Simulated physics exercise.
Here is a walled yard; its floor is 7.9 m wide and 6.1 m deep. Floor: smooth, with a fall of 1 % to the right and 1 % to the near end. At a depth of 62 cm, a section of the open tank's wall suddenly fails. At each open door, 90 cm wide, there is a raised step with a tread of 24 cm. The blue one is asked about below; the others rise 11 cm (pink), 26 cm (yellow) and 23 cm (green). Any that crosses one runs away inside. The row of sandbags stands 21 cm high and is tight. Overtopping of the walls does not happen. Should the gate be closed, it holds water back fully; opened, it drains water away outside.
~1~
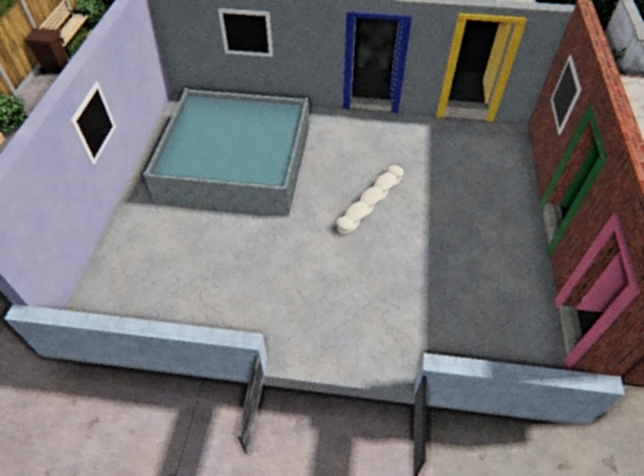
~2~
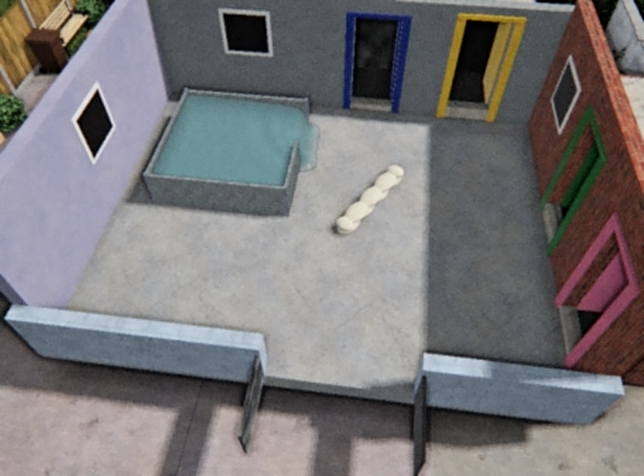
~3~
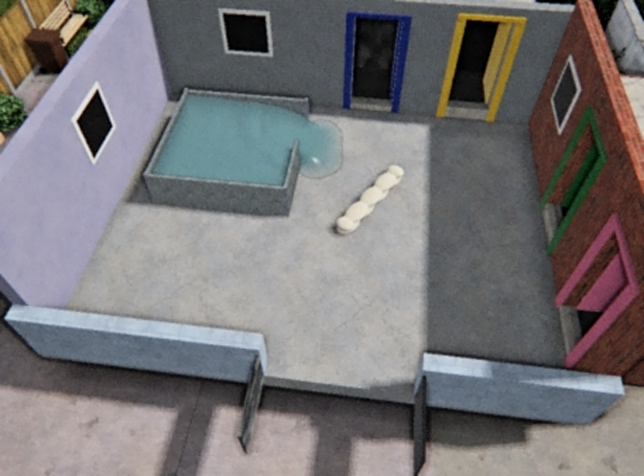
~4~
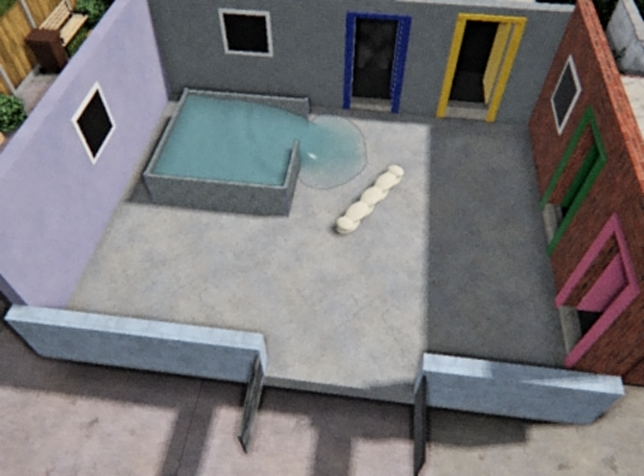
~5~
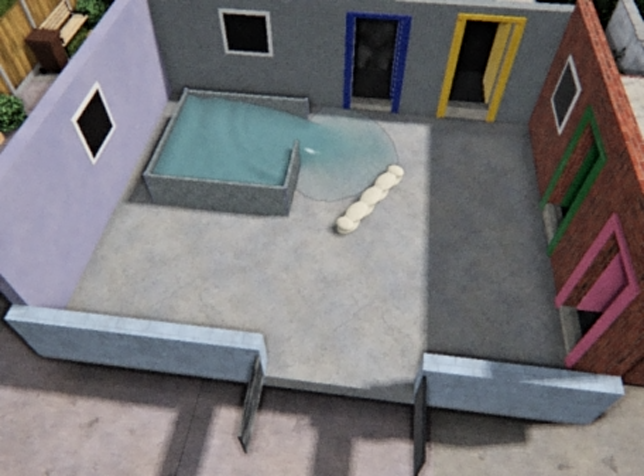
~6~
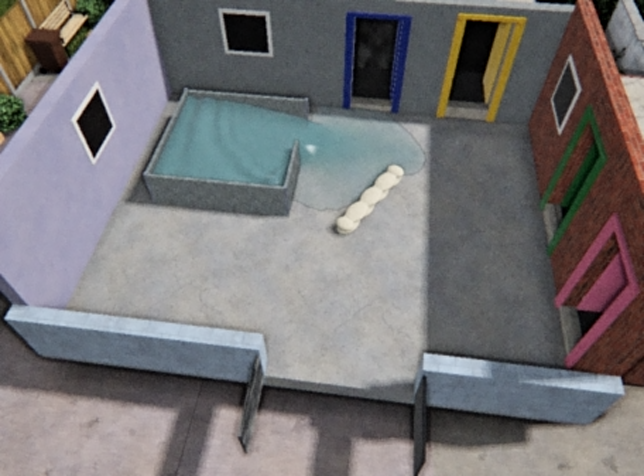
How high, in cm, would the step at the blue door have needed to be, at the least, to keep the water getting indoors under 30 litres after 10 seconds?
About 16 cm.
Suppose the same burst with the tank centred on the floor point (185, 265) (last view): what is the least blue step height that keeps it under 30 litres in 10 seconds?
Roughly 13.5 cm is needed.
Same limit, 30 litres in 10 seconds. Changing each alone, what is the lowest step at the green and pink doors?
About 10.0 cm at green and 12.5 cm at pink.
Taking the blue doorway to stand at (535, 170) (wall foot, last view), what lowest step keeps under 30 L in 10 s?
Around 26 cm would do it.
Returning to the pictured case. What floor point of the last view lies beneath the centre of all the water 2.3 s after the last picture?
The water's centre is at about (321, 159).
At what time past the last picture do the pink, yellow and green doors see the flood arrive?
The pink door at 2.6 seconds, the yellow door at 0.6 seconds, the green door at 1.4 seconds.
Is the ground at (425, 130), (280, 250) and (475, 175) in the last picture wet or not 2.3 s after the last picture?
Listed order - soaked through, soaked through, soaked through.
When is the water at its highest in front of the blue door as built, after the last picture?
It peaks at about 1.0 s.
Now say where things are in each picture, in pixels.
The open tank at (232, 138) is whole and still, 62 cm deep; the blue door at (374, 70) is dry, in the first picture.
Water pours out at (301, 140) and has run 0.3 m, to (310, 167); about 10 cm deep outside, 62 cm at the back, in the second picture.
The gap is at (301, 140), the front 0.8 m out at (338, 166); the back of the open tank holds 62 cm, in the third picture.
The front is at (362, 164), 1.3 m from the gap at (301, 141); 2.1 m2 of floor is wet, 62 cm left at the back, in the fourth picture.
Water pours out at (301, 141) and has run 1.9 m, to (392, 165); about 6 cm deep outside, 62 cm at the back, in the fifth picture.
Water pours out at (301, 140) and has run 2.4 m, to (419, 165); about 5 cm deep outside, 59 cm at the back; water is at the blue door at (374, 70), in the sixth picture.
Then, 0.7 s after the last picture water covers 20 % of the floor, deepest (40 cm) near (306, 142); 22 cm at the blue door, 0 litres in over its 13 cm step.
Then, 2.3 s after the last picture water covers 35 % of the floor, deepest (42 cm) near (525, 145); 18 cm at the blue door, 45 litres in over its 13 cm step.
Then, 9.3 s after the last picture water covers 85 % of the floor, deepest (19 cm) near (564, 398); 8 cm at the blue door, 56 litres in over its 13 cm step.
At the blue door as built, the water peaked near 22 cm, 0.9 s after the last picture.
Run again over the same 10 s with other heights there, 42 litres in over 14.5 cm, 10 litres over 19.5 cm. The limit of 30 litres is kept from about 16 cm up.
